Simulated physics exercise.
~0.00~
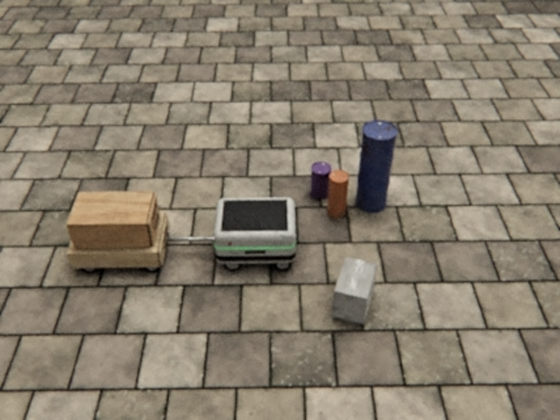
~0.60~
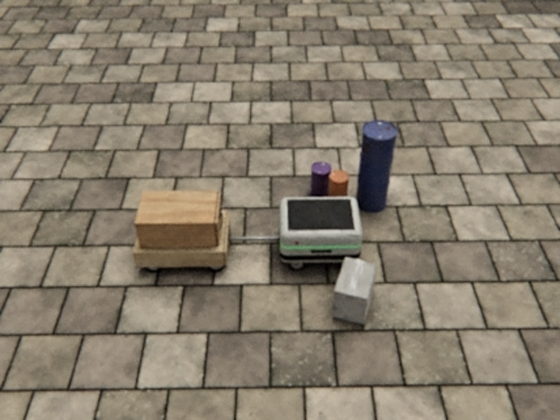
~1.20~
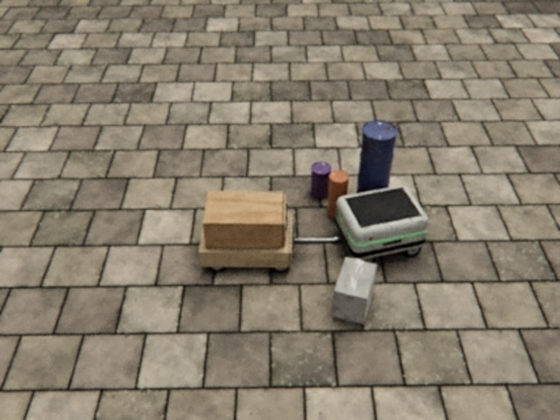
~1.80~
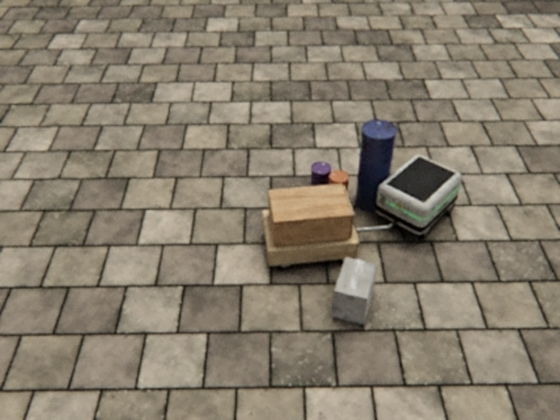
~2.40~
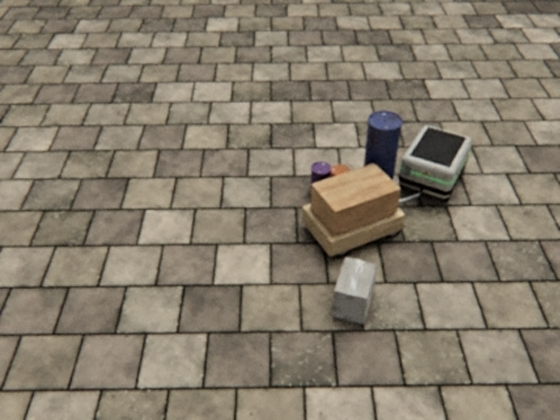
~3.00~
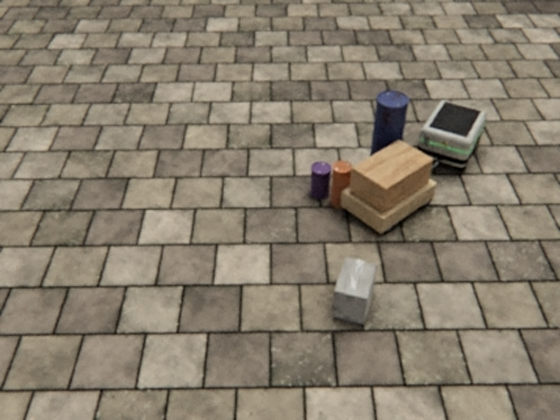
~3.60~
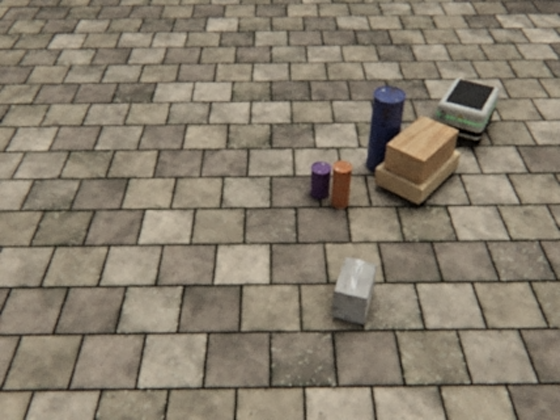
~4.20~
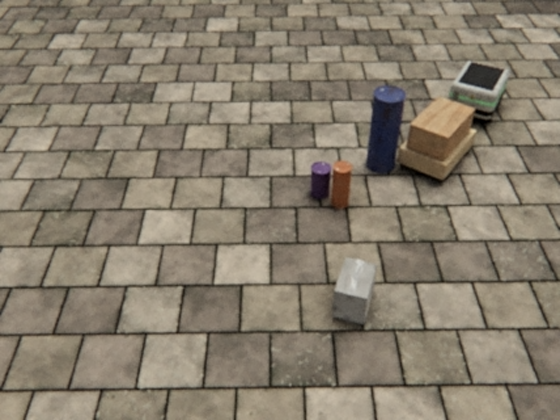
A robot tug pulling a loaded cart curves left past containers, shifting the blue drum.
